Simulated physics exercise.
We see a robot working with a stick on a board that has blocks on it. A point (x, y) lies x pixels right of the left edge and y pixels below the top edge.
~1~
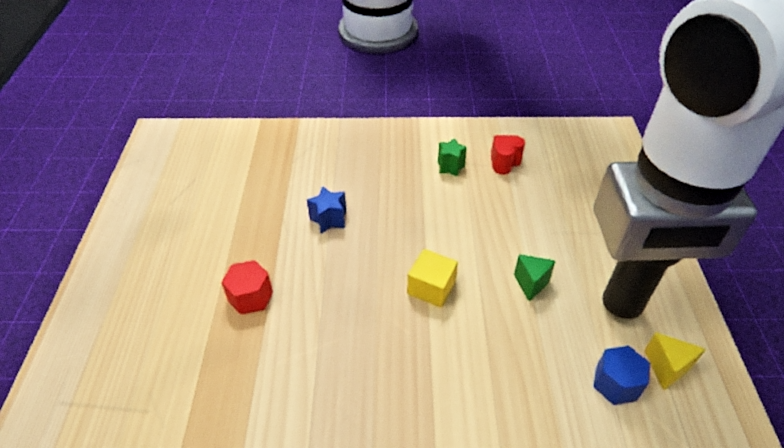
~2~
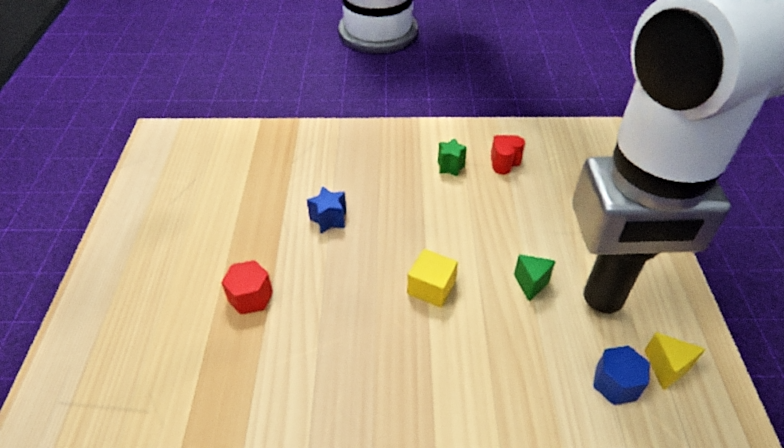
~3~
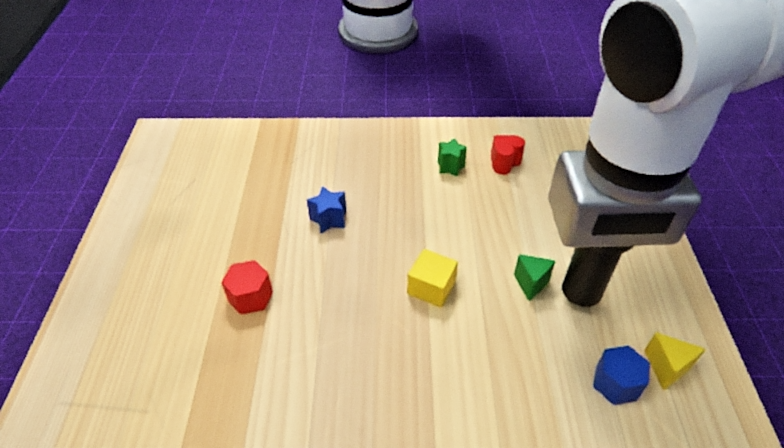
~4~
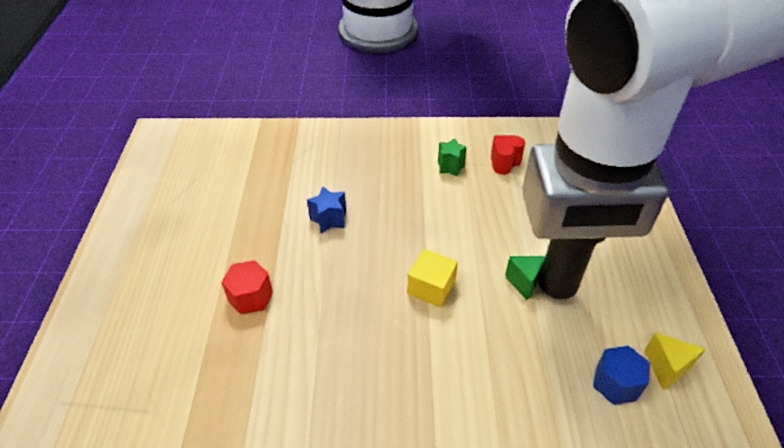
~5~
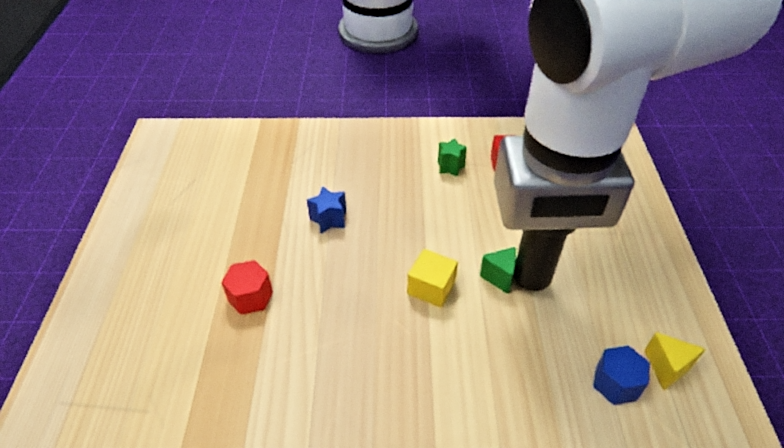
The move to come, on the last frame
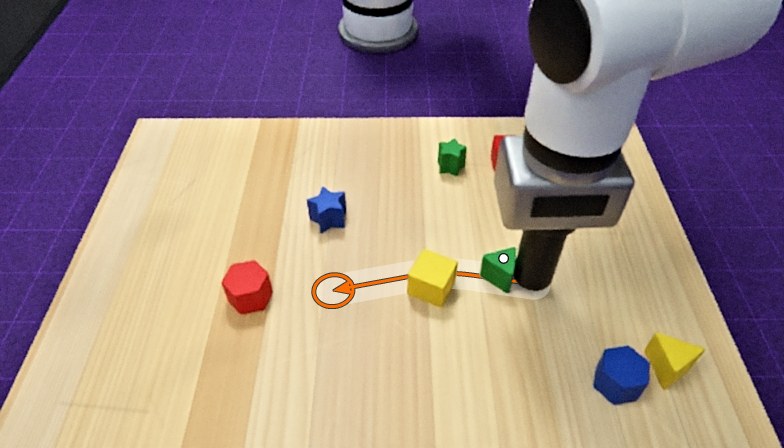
Robot arm moving a black stick left across a wooden board, meeting a green triangular block and pushing it left.
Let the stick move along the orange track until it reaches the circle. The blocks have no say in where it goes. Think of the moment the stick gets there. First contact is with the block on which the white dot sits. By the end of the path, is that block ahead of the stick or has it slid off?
At that point it is off to one side or behind.
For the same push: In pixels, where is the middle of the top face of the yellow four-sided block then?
If I read the scene right, the answer is (352, 304).
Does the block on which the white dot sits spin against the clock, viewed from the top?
Short answer: No.
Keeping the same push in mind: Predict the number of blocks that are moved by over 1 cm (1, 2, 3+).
My forecast: 2.
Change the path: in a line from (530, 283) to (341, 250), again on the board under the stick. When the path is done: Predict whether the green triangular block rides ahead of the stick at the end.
It stays ahead.
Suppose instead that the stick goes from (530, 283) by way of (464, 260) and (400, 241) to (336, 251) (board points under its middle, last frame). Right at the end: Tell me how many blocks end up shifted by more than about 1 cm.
The number of blocks that move over 1 cm is one.
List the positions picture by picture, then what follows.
The first picture shows stick's lower end (623, 302); red six-sided block (245, 277); yellow four-sided block (433, 267); green triangular block (537, 265).
The second picture shows stick (603, 297); blocks still.
The third picture shows stick (582, 291); blocks still.
The fourth picture shows stick (558, 284); green triangular block (529, 264).
The fifth picture shows stick (533, 275); red six-sided block (245, 277); yellow four-sided block (433, 267); green triangular block (504, 258).
Drawn move, from (530, 283) over (431, 274) to (333, 290); the dot is on the green triangular block.
What follows on the original path. One third of the way, stick (463, 266); yellow four-sided block (422, 272); green triangular block (433, 249).
Two thirds of the way, stick (398, 270); yellow four-sided block (375, 292), turned 40° anticlockwise; green triangular block (371, 246), turned 35° clockwise.
At the end, stick (332, 282); red six-sided block still; yellow four-sided block (352, 304), turned 115° anticlockwise; green triangular block (349, 243), turned 65° clockwise.
